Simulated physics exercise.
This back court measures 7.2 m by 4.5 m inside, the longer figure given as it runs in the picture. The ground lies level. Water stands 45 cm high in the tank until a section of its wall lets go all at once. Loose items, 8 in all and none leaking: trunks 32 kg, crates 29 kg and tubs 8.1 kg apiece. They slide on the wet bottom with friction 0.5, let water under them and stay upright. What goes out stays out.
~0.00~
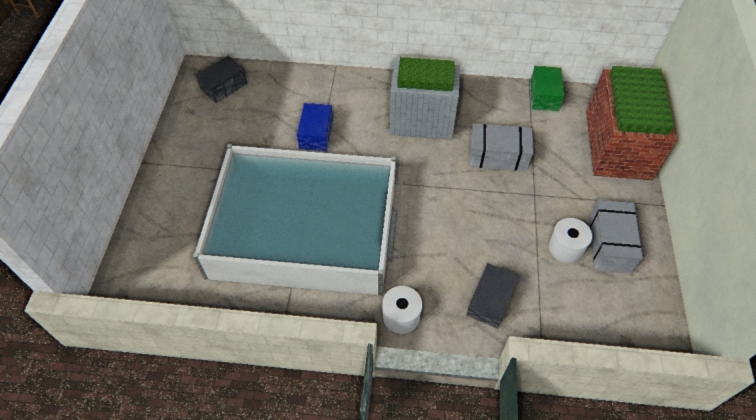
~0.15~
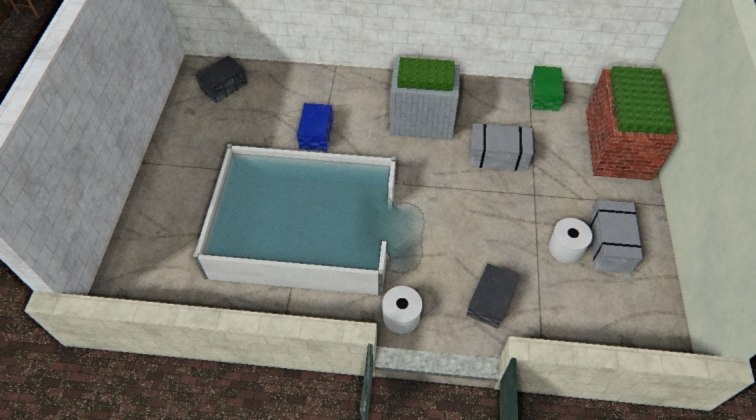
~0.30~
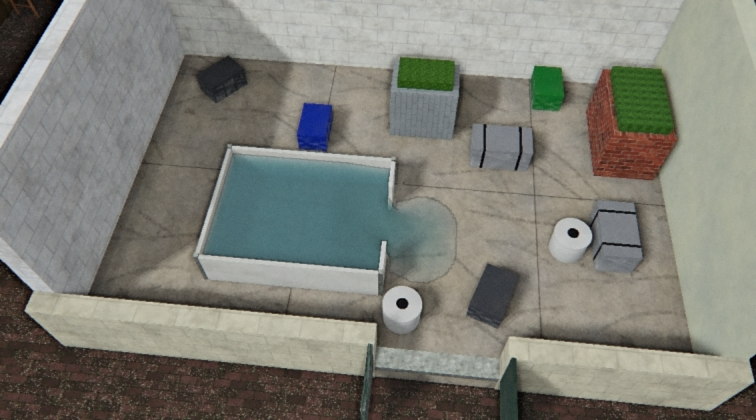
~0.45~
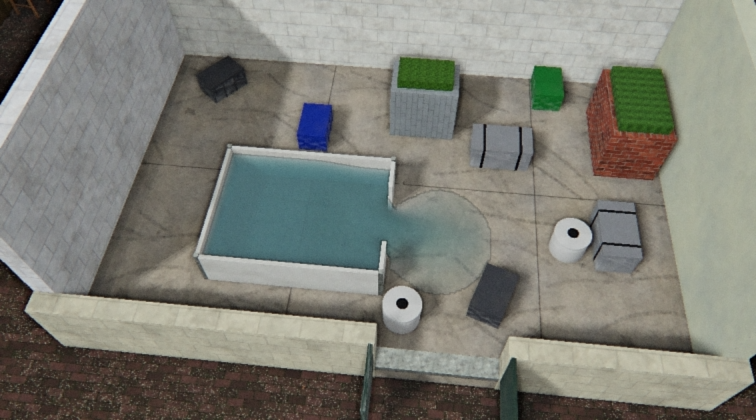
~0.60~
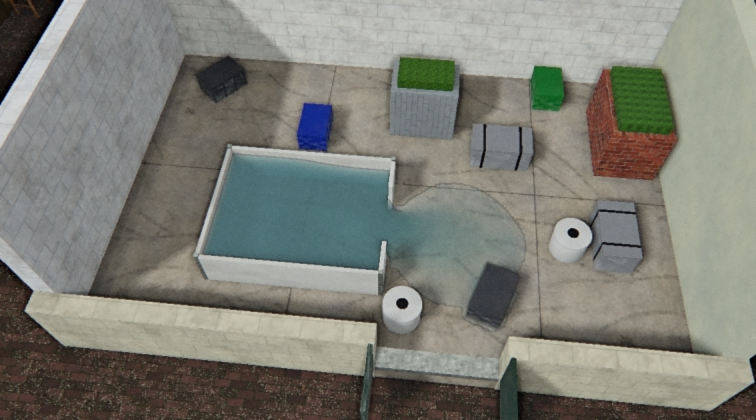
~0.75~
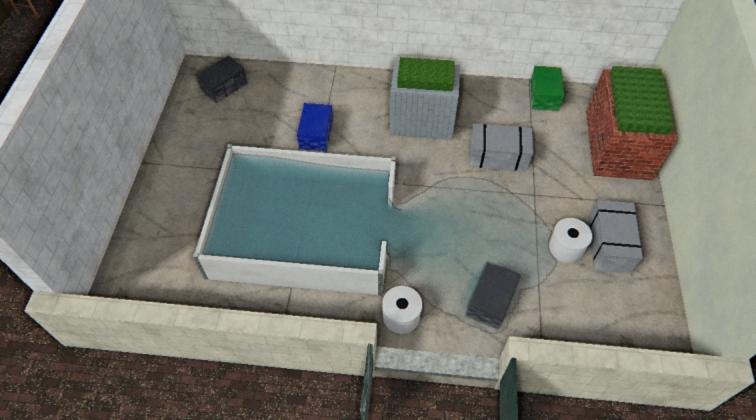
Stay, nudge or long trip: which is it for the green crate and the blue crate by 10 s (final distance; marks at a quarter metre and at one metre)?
The green crate stays put; the blue crate stays put.
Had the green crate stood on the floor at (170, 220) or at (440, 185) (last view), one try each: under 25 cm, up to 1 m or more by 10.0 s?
In that order: It holds its place; it stays put.
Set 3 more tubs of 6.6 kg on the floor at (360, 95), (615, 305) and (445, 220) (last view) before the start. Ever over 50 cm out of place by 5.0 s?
In that order: Less, over, more.
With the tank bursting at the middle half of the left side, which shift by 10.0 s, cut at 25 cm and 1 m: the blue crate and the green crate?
In that case the blue crate holds its place, the green crate holds its place.
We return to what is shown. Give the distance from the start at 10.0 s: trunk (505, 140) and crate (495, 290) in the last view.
In turn: 0 cm, 5 cm.
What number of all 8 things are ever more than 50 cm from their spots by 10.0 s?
That makes 3.
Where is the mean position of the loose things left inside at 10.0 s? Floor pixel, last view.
Near (439, 166).
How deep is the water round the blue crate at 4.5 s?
Roughly 0 cm.
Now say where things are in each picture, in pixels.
The green crate at (549, 81) rests on the ground; the blue crate at (314, 119) rests on the ground; water covers 3.3 m2; 0 of 8 have shifted, in the first picture.
The green crate at (549, 81), on the bottom; the blue crate at (314, 119), on the bottom; 3.7 m2 under water; 0 of 8 have shifted, in the second picture.
The green crate at (549, 81), on the bottom; the blue crate at (314, 119) rests on the ground; 4.2 m2 under water; 0 of 8 have shifted, in the third picture.
The green crate at (549, 81) rests on the ground; the blue crate at (314, 119) rests on the ground; water covers 4.9 m2; 0 of 8 have shifted, in the fourth picture.
The green crate at (549, 81), on the bottom; the blue crate at (314, 119), on the bottom; water covers 5.5 m2; 0 of 8 have shifted, in the fifth picture.
The green crate at (549, 81), on the bottom; the blue crate at (314, 119), on the bottom; 6.2 m2 under water; 0 of 8 have shifted, in the sixth picture.
After 2.0 s the green crate is near (549, 81), 0.0 m from its start, aground; the blue crate is near (314, 119), 0.0 m from its start, aground; 0 of 8 are out; 1 afloat.
After 4.5 s the green crate is near (549, 81), 0.0 m from its start, aground; the blue crate is near (314, 119), 0.0 m from its start, aground; 0 of 8 are out; 2 afloat.
After 7.0 s the green crate is near (549, 81), 0.0 m from its start, aground; the blue crate is near (314, 119), 0.0 m from its start, aground; 0 of 8 are out; 1 afloat.
After 10.0 s the green crate is near (549, 81), 0.0 m from its start, aground; the blue crate is near (314, 119), 0.0 m from its start, aground; 0 of 8 are out; 1 afloat.
